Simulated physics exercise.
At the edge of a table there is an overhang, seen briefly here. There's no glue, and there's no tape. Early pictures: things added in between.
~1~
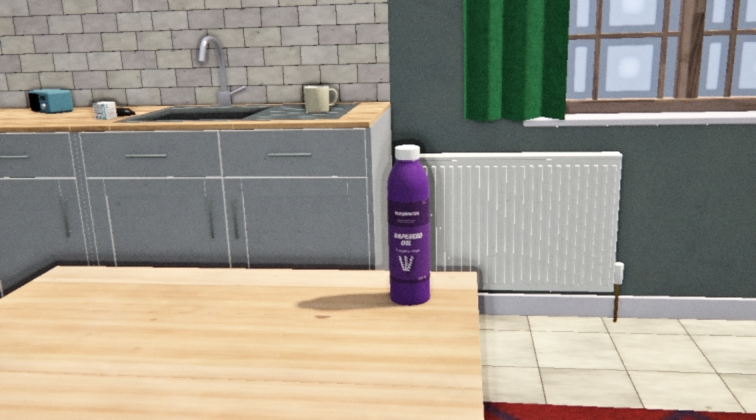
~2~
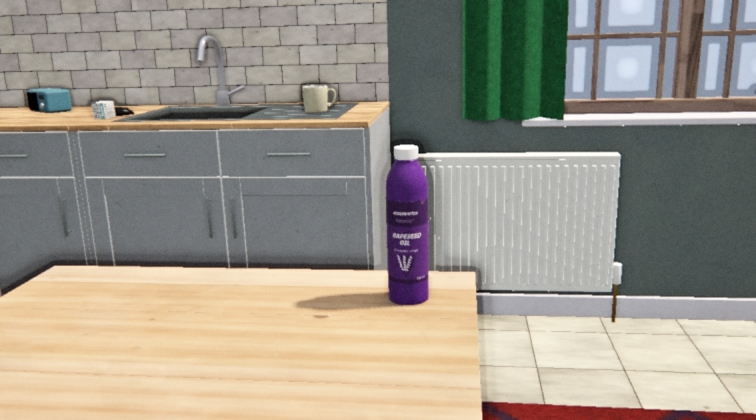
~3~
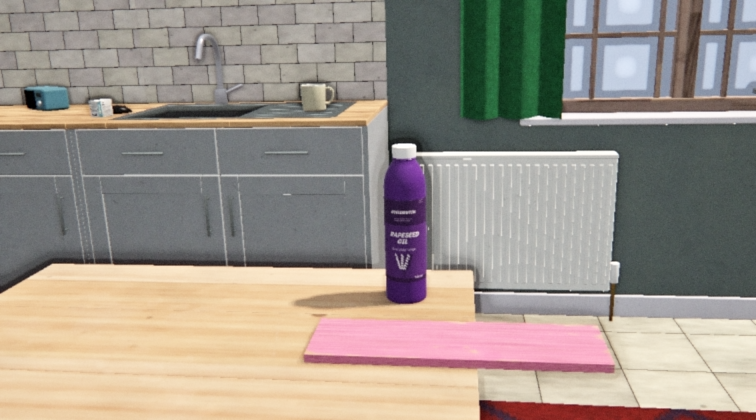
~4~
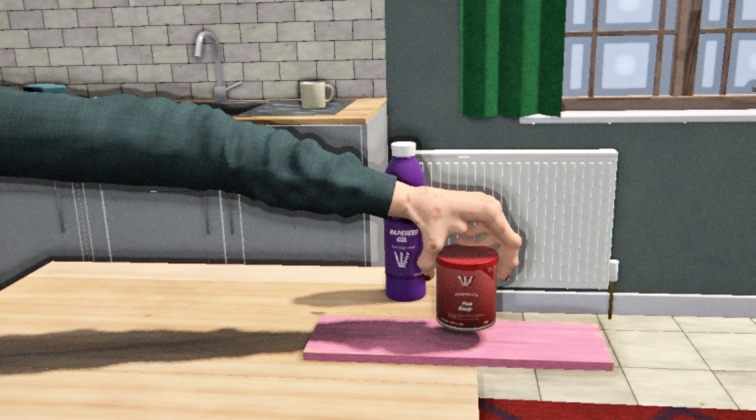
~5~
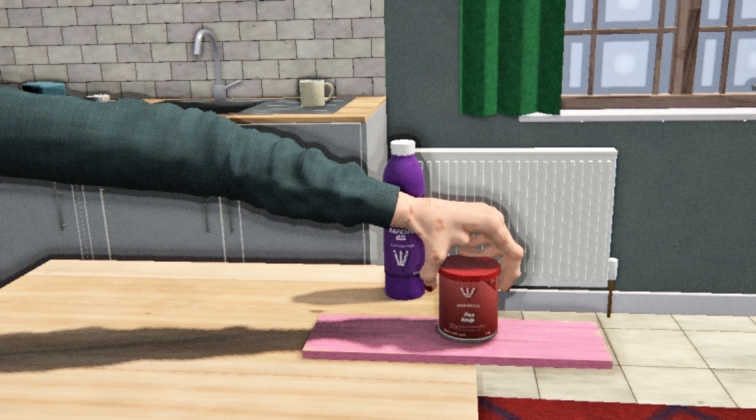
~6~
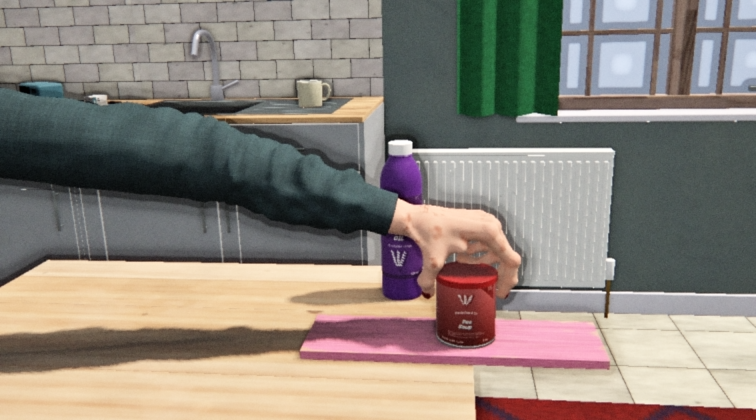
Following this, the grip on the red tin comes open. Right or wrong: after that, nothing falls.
Right.
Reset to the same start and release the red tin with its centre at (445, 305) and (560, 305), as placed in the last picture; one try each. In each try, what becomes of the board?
Trial 1 - stable; trial 2 - falls.
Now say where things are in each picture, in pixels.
In the first picture, the last thing is not in view yet; purple bottle (409, 225).
In the second picture, the last thing is not in view yet; purple bottle (407, 225).
In the third picture, the last thing is not in view yet; purple bottle (405, 224).
The fourth picture shows coming down; red tin (466, 287); purple bottle (405, 222).
The fifth picture shows coming down; red tin (469, 297); purple bottle (404, 220).
The sixth picture shows set down, still held; red tin (466, 304); purple bottle (401, 220).
Then, 0.20 s on from there, no change.
Then, 0.60 s on from there, red tin resting near (466, 304).
In the end, all 3 unmoved. At the end, from the last picture's camera, red tin near (466, 304). The board keeps its balance.
